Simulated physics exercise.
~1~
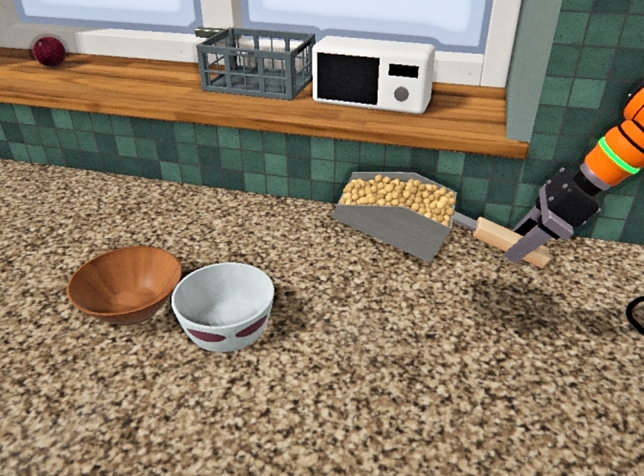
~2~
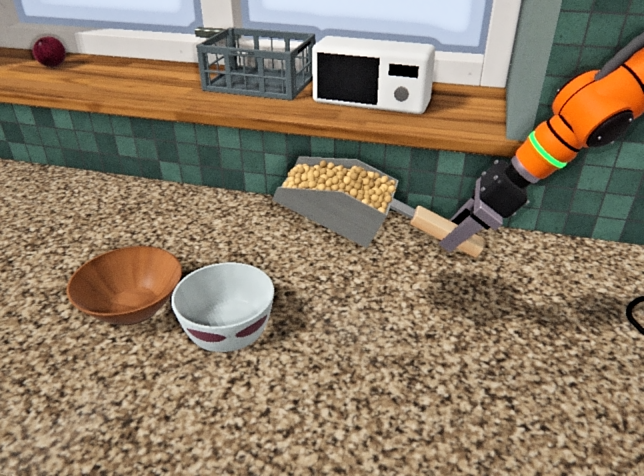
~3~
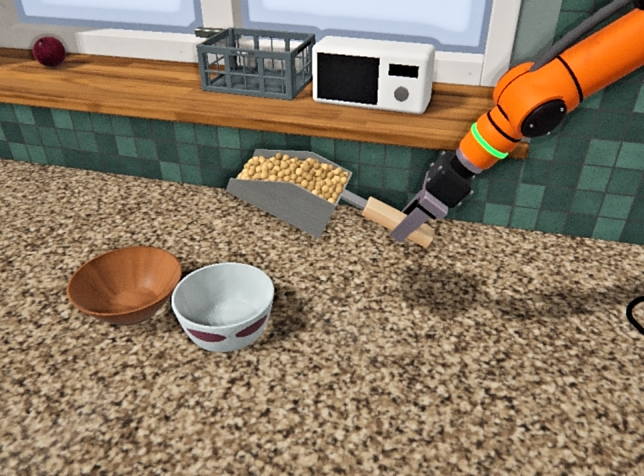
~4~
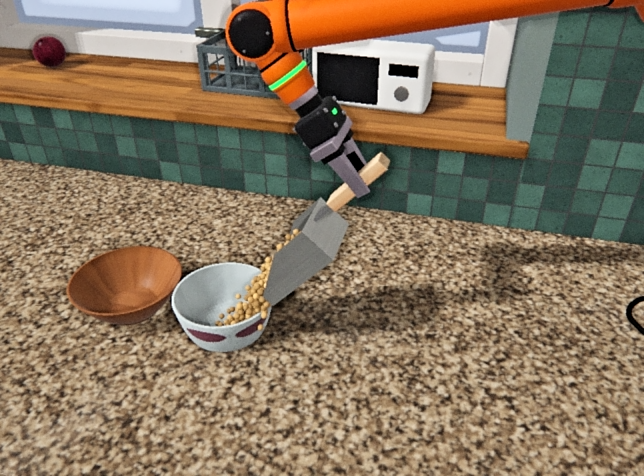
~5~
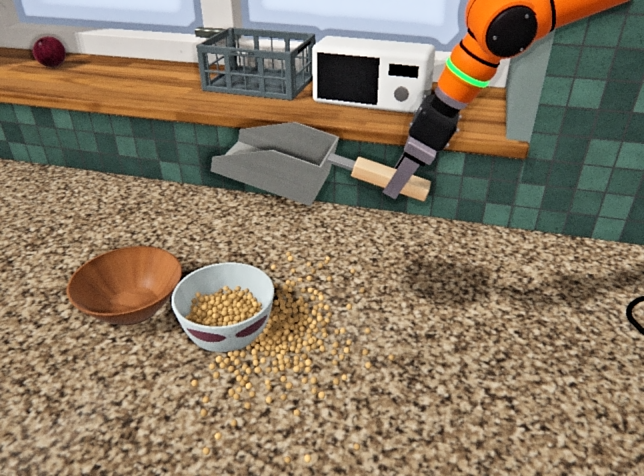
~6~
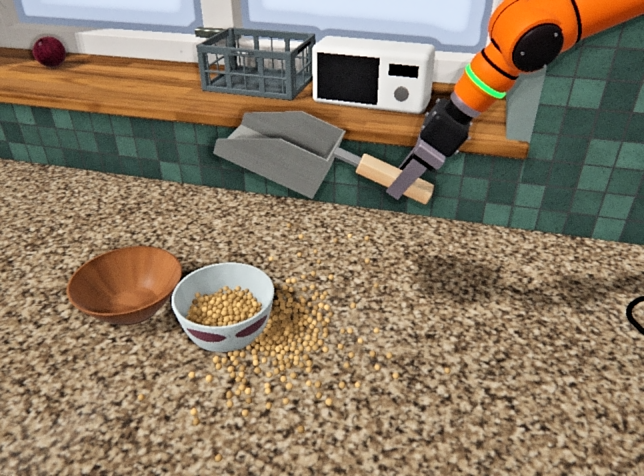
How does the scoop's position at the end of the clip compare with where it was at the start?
At the end the scoop is farther to the left and held higher than it was at the start.
